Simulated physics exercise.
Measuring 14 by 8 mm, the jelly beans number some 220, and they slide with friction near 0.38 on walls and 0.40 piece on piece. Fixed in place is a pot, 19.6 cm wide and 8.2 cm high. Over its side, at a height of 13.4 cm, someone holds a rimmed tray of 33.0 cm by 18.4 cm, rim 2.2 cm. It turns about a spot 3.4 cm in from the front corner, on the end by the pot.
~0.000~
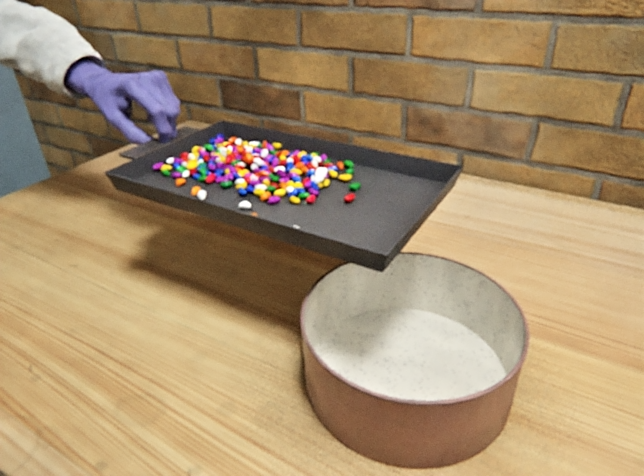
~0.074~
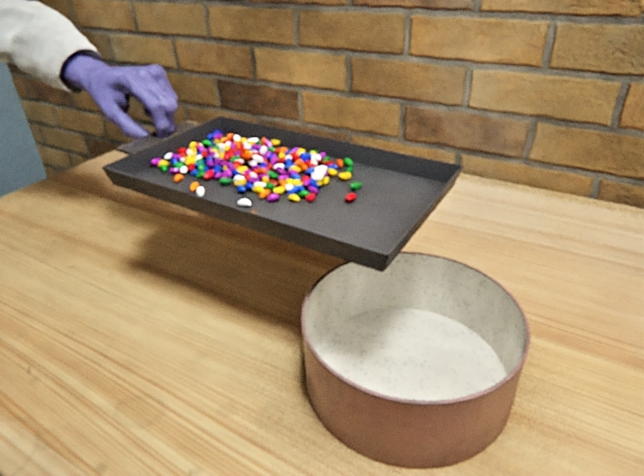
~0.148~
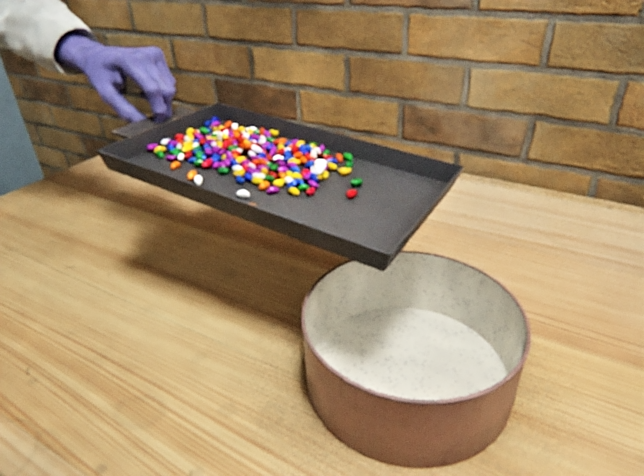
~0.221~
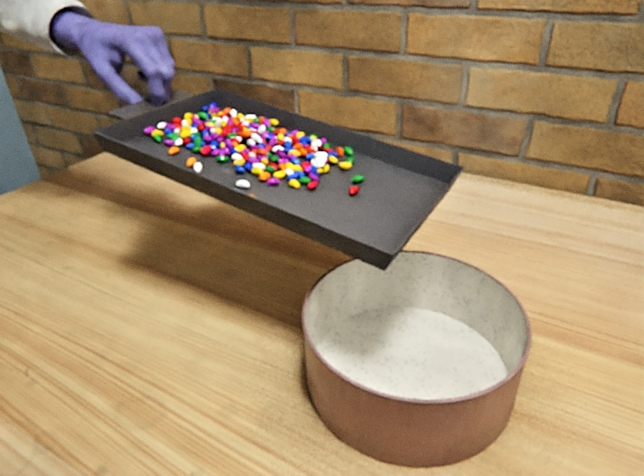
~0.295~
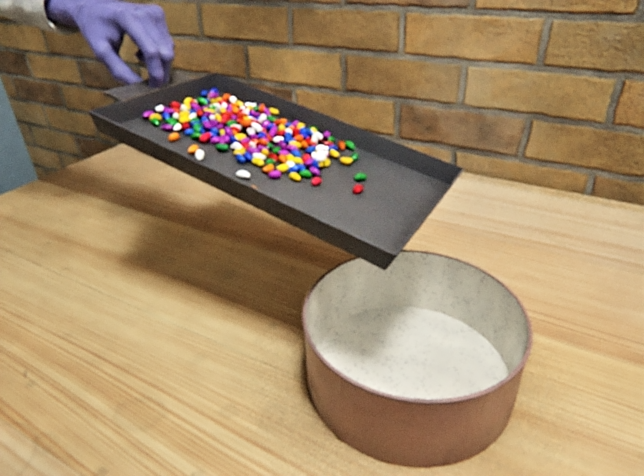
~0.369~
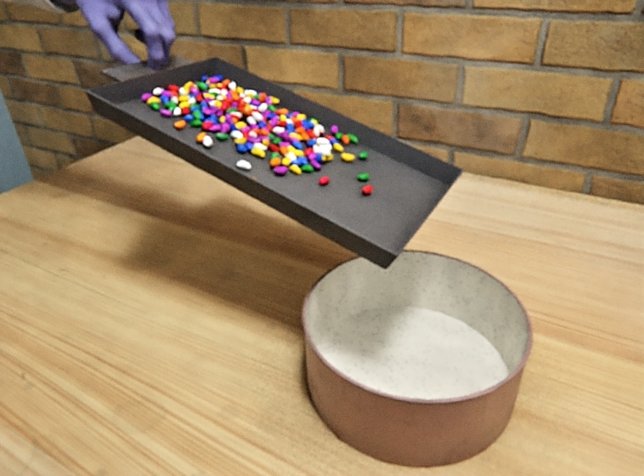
A dark rimmed tray of colourful jelly beans, held at its left end by a purple-gloved hand above a wooden table, starts out nearly level beside a round pot. The hand raises that end steadily, steepening the tray's slope toward the pot, and a few beans shift slightly down it.
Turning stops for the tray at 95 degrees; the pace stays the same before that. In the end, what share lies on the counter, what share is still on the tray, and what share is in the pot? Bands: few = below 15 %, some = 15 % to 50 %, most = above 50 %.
Counter: Most, tray: Few, pot: Some.
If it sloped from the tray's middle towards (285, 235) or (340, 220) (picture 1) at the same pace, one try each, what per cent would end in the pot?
The share comes to roughly 90 in a hundred, then roughly 100 in a hundred.
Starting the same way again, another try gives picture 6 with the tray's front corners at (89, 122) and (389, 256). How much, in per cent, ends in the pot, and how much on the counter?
That works out as pot 100 and counter 0.
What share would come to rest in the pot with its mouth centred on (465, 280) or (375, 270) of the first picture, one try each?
Close to 90 in a hundred, then close to 45 in a hundred.
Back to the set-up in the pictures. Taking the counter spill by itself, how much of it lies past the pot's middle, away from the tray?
Some 80 per cent.
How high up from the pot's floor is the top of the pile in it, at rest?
1.5 cm.
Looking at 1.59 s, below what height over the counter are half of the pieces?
The halfway mark is near 14 cm.
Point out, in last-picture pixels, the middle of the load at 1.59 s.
Estimated centre of load: Around (439, 206).
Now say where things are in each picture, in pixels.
In the first picture, tray tilt 0 degrees, front corners at (112, 171) and (383, 250); middle of the pieces at (255, 167); pot at (411, 313).
In the second picture, tray tilt 1 degrees, front corners at (109, 166) and (384, 249); middle of the pieces at (254, 164).
In the third picture, tray tilt 4 degrees, front corners at (105, 150) and (387, 249), lowest corner right back; middle of the pieces at (252, 154).
In the fourth picture, tray tilt 8 degrees, front corners at (101, 131) and (389, 249), lowest corner right back; middle of the pieces at (252, 143).
In the fifth picture, tray tilt 12 degrees, front corners at (97, 111) and (392, 249), lowest corner right back; middle of the pieces at (252, 132).
In the sixth picture, tray tilt 16 degrees, front corners at (95, 91) and (394, 249), lowest corner right back; middle of the pieces at (252, 121); pot at (414, 311). Its pace works out near 50 degrees a second.
After 1.10 s, tilt 53 degrees; the tray holds 85 %, the pot 0 %.
After 1.59 s, tilt 77 degrees; the tray holds 65 %, the pot 10 %.
Then, at 2.15 s, tilt 95 degrees; the tray holds 5 %, the pot 35 %.
By 3.2 s all is still; counter 60 %, tray 0 %, pot 40 %.
